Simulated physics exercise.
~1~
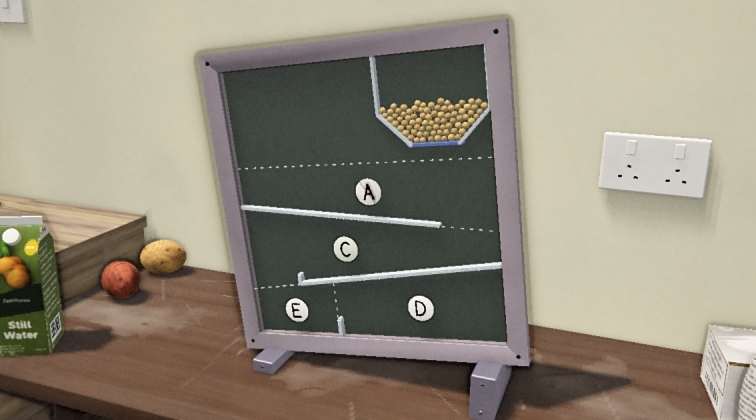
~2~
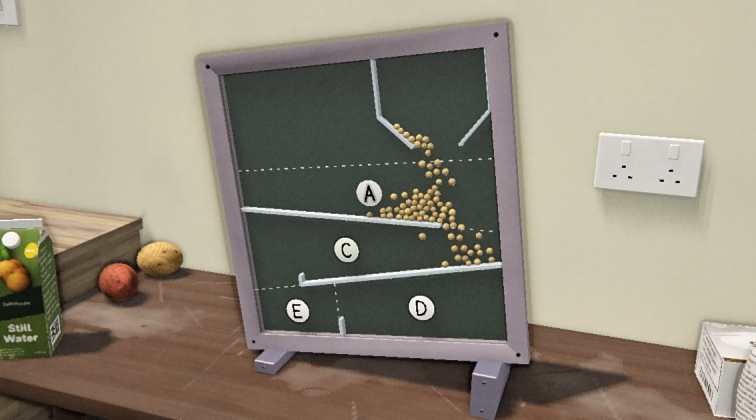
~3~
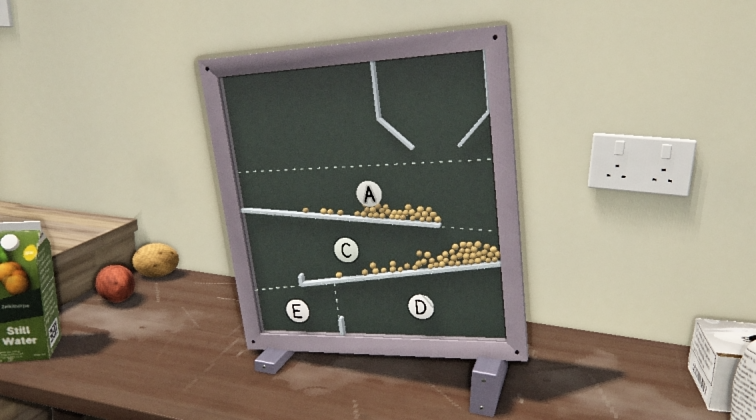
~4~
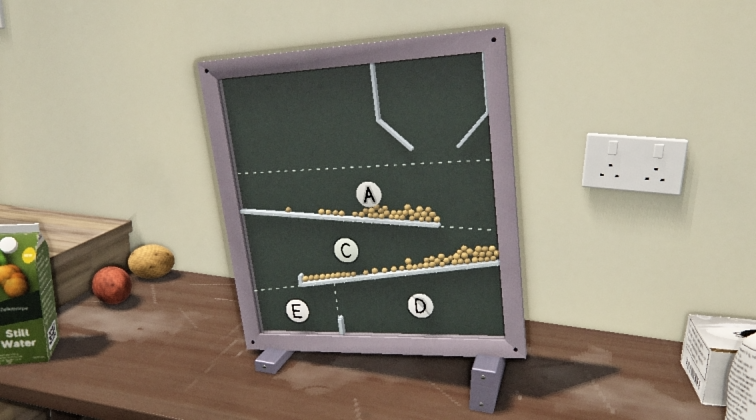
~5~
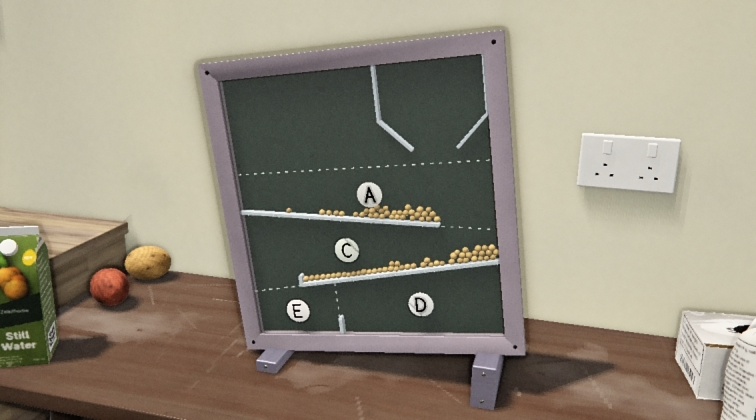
On a kitchen worktop, dried chickpeas dropping from a hopper in an upright box, spreading over two sloping ledges and resting there.
